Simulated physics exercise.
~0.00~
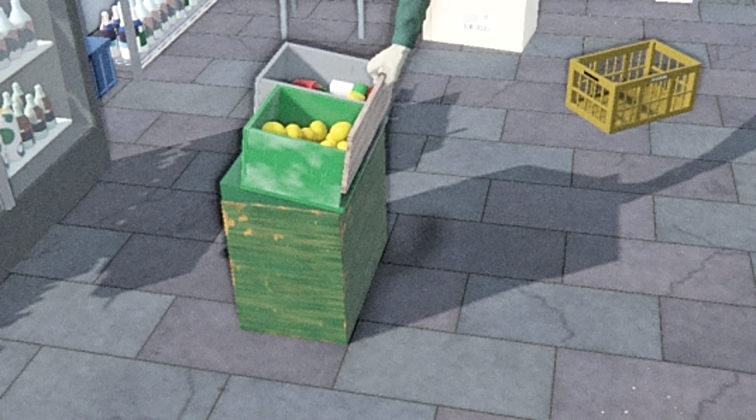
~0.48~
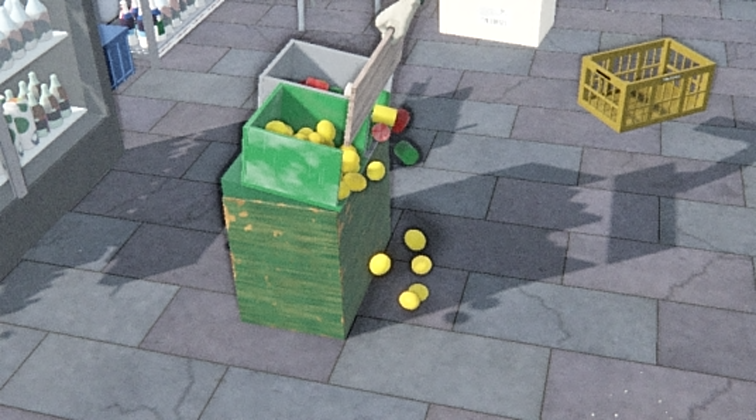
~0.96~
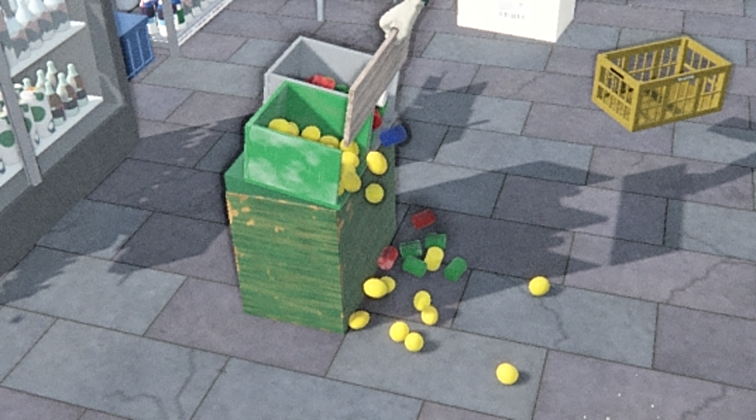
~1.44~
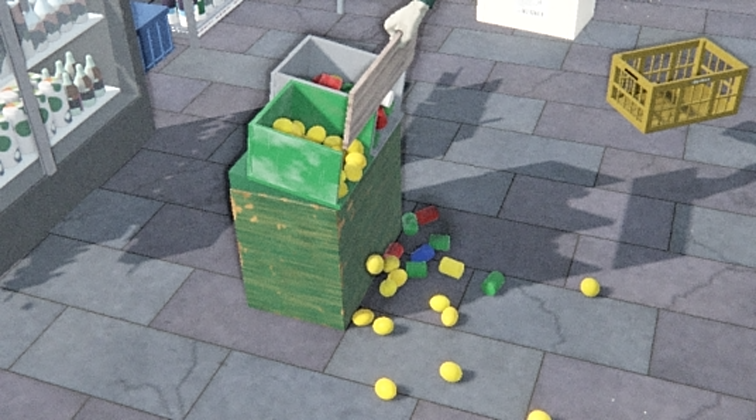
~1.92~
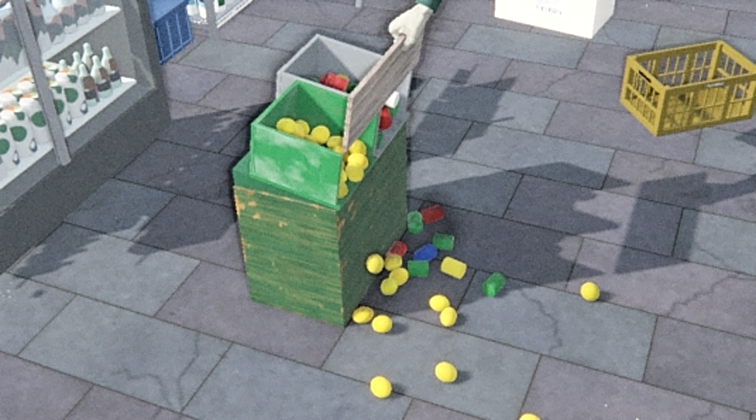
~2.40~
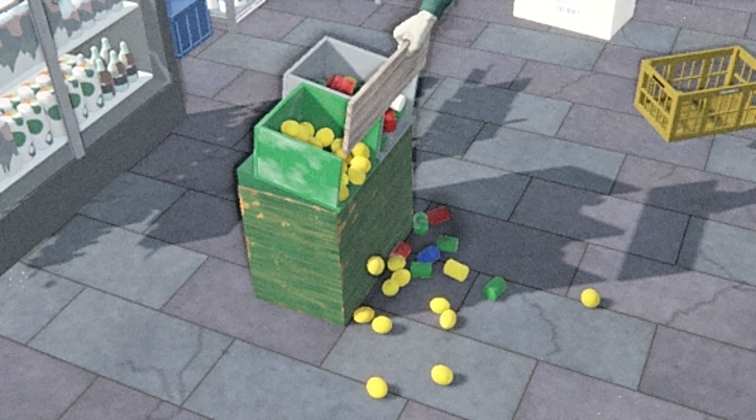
Lemons and coloured jars spilling from green and grey hoppers as a gloved hand lifts the gate, then resting scattered on paving.
